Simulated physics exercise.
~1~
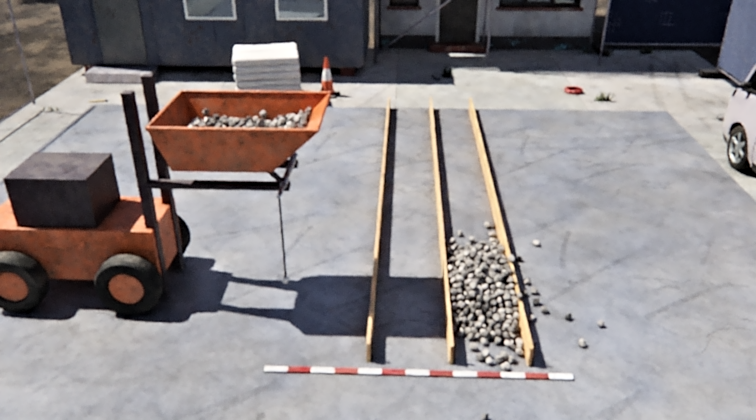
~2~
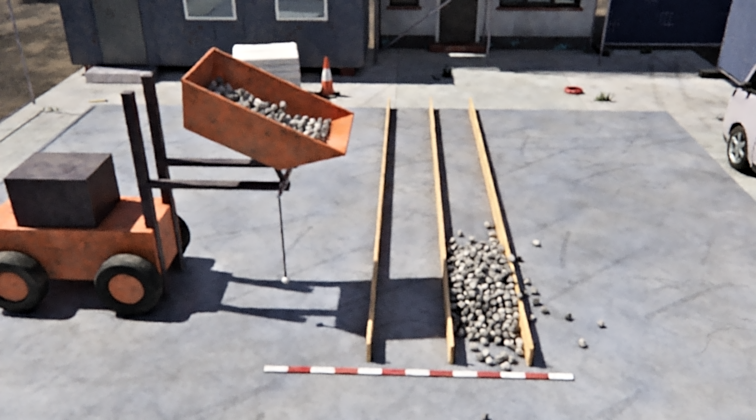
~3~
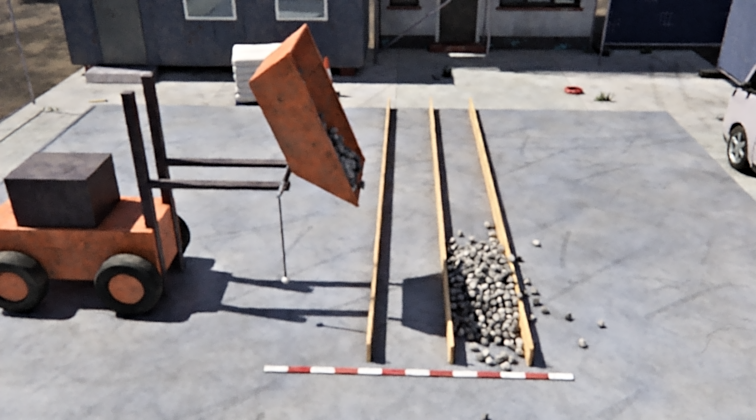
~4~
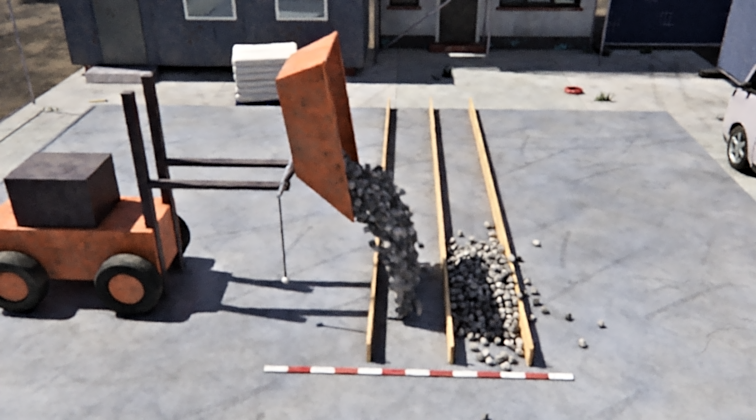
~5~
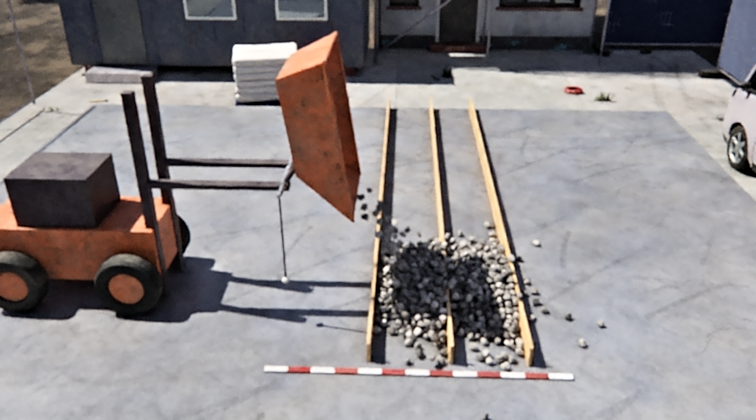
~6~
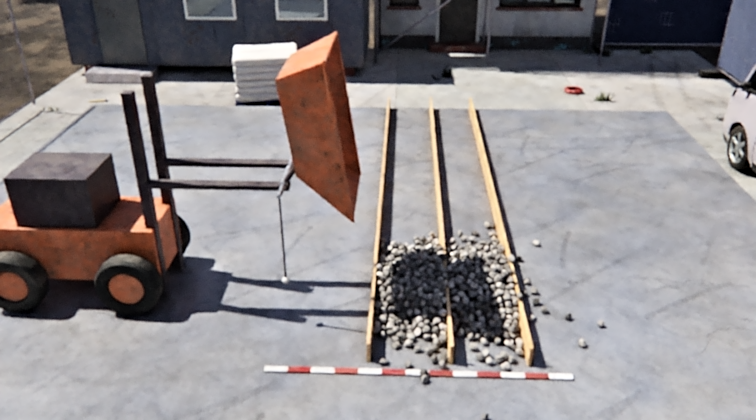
An orange skip on a forklift tipped steeply to the right and poured its grey stones between the wooden planks, filling the empty left bay beside the earlier pile, with a few spilling across, until the skip hung empty and still.
